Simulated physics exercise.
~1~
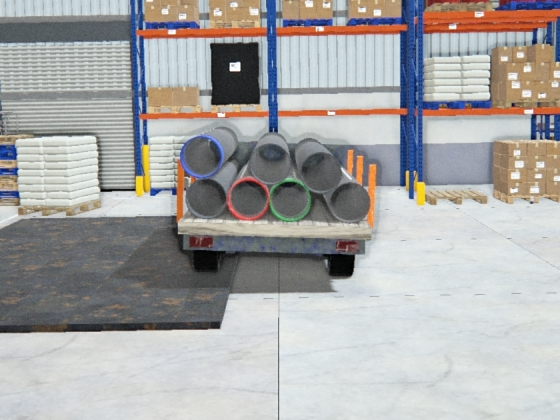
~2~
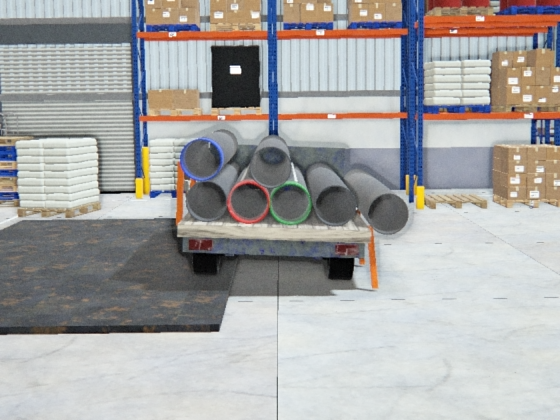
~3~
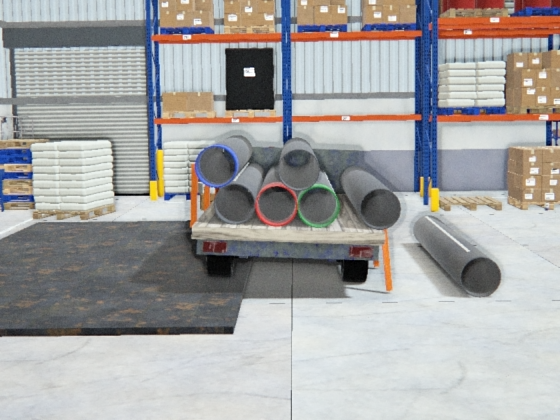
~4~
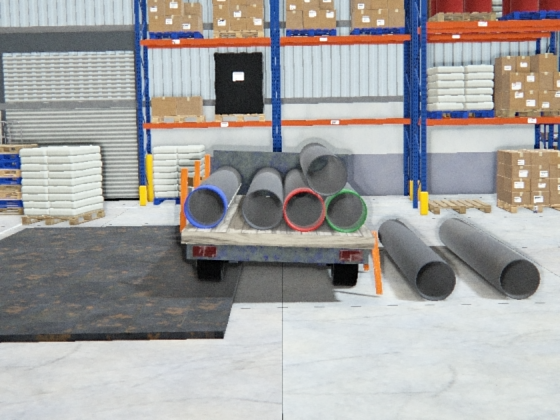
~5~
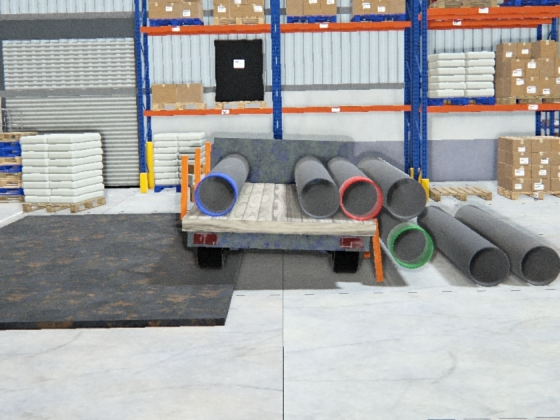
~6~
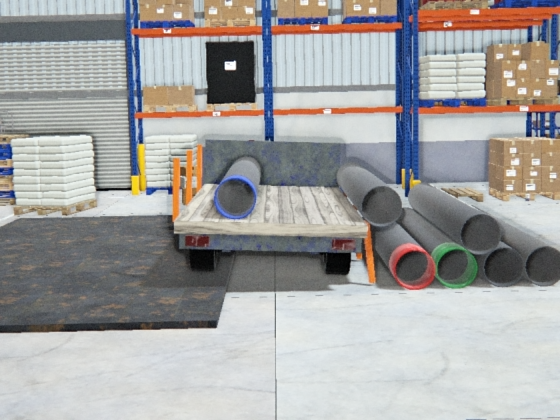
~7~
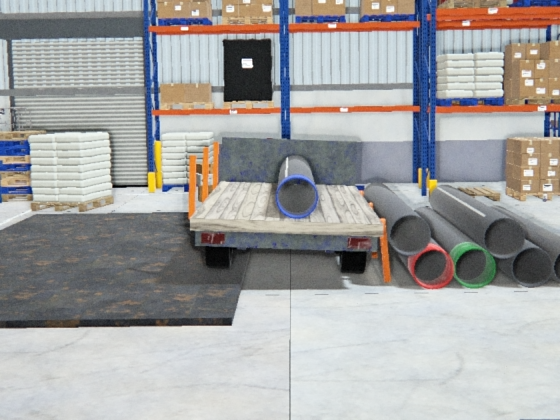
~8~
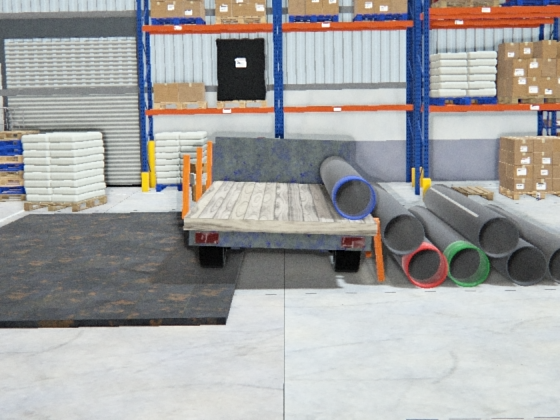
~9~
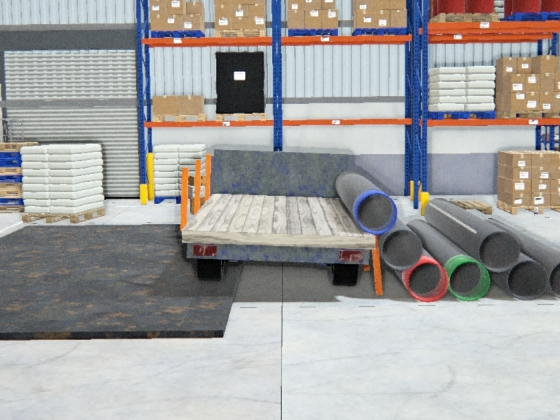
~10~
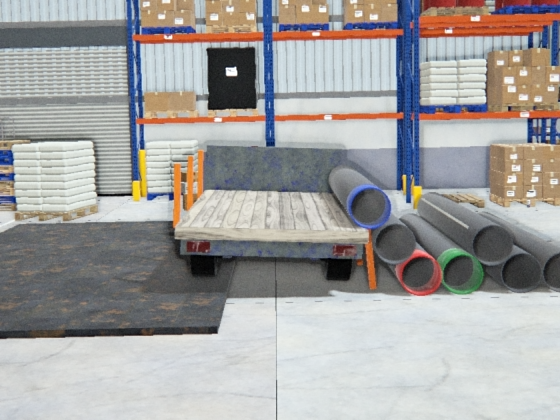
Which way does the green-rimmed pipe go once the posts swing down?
It moves to the right, rolling across the deck and dropping off that side of the trailer onto the floor.
